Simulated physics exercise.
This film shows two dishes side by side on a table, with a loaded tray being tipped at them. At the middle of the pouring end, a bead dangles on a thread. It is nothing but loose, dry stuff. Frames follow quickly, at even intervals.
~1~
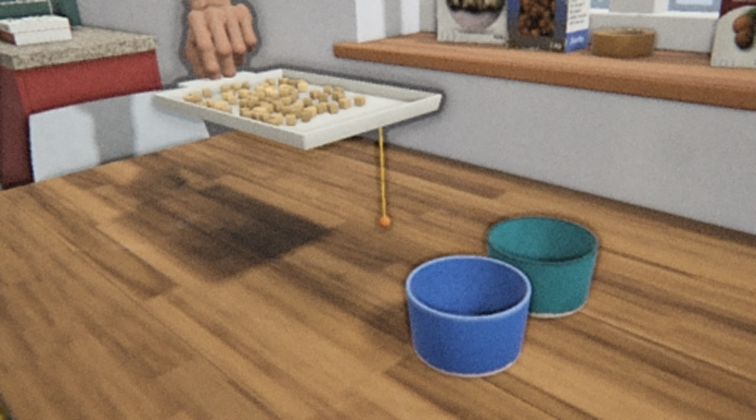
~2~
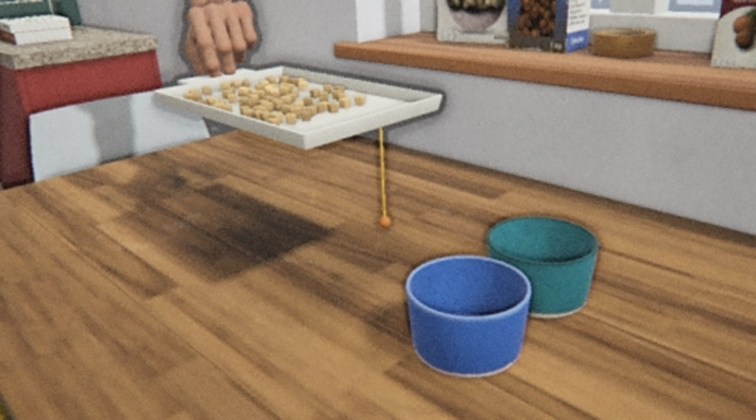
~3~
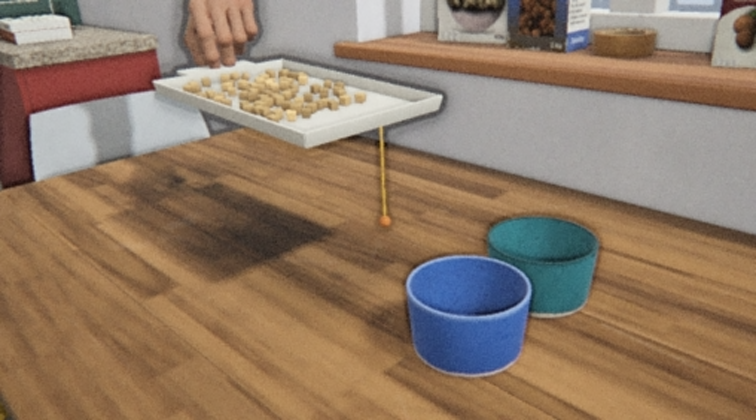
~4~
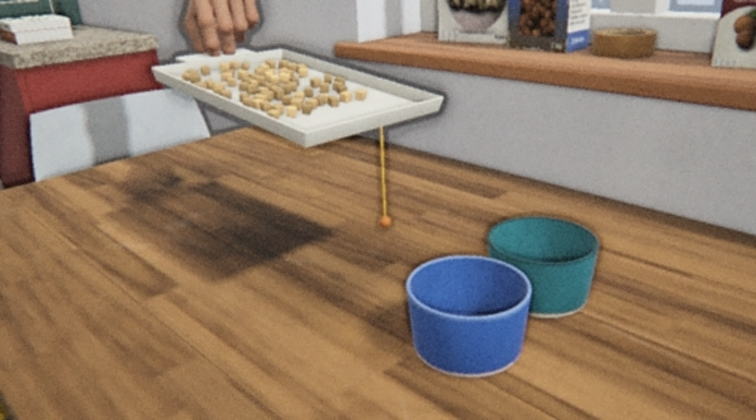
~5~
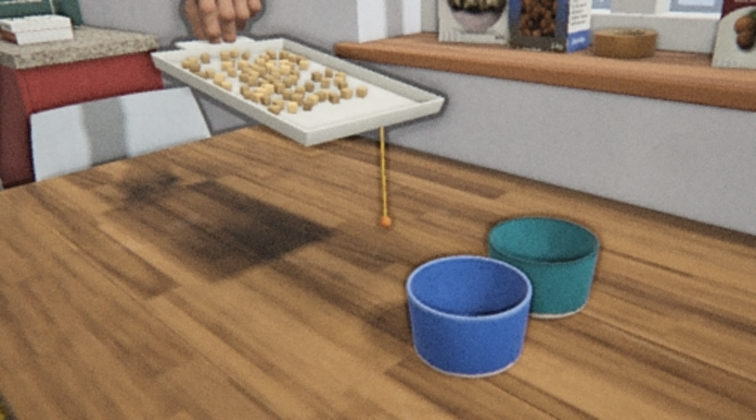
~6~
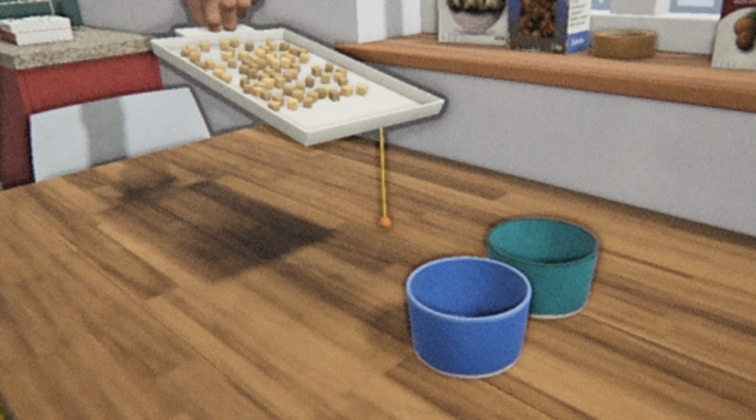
On a wooden table beside a windowsill, a blue dish and a teal dish sit close together while a hand holds a white tray of small wooden cubes, level, above the tabletop. The hand end of the tray gradually rises into a slight tilt toward the right, and the bead hangs still on its thread.
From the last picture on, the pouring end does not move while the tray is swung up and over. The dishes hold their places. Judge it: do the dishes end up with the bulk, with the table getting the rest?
No. A lesser share is caught.
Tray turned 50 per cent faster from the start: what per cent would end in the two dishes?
I'd say 10 percent or thereabouts.
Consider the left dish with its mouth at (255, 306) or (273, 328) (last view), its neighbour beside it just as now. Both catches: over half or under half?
Shy of half, then shy of half.
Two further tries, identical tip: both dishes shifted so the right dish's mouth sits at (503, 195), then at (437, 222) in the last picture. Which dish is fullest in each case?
Well, first the dish at left, then the dish at right.
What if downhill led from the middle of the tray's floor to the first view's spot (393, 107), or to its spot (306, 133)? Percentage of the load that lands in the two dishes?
In turn, 0 percent and then 0 percent.
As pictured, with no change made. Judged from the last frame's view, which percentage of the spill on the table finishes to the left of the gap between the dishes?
I'd put it at close to 90 per cent.
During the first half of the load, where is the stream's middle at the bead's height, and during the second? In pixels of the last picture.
The leading part at (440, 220), the rest of it at (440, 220).
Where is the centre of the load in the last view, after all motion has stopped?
Somewhere close to (442, 285) in the last picture.
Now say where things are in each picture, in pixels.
Corners of the pouring end at (304, 133) and (437, 95), level; middle of the load at (274, 100), small wooden cubes; left dish at (518, 332); right dish at (588, 278); bead on its thread at (384, 222), in the first picture.
Corners of the pouring end at (305, 133) and (437, 95), level; middle of the load at (274, 98), in the second picture.
Corners of the pouring end at (305, 132) and (438, 96), tipped barely, lowest at the right corner; middle of the load at (274, 92), in the third picture.
Corners of the pouring end at (306, 131) and (439, 97), tipped a little, lowest at the right corner; middle of the load at (275, 85), in the fourth picture.
Corners of the pouring end at (307, 130) and (440, 98), tipped a little, lowest at the right corner; middle of the load at (275, 77), in the fifth picture.
Corners of the pouring end at (308, 130) and (440, 100), tipped a little, lowest at the right corner; middle of the load at (275, 70); left dish at (518, 334); right dish at (589, 280), in the sixth picture.
Soon, tray tipped steeply; nearly all on the tray; a stray few outside both; a small part in the air.
A while on, tray tipped right over; about two thirds on the tray; about a third outside both; a stray few in the air.
Towards the end, tray tipped past a quarter turn; all outside both.
Finally, tray tipped past a quarter turn; none in the left dish; none in the right dish; all outside both.
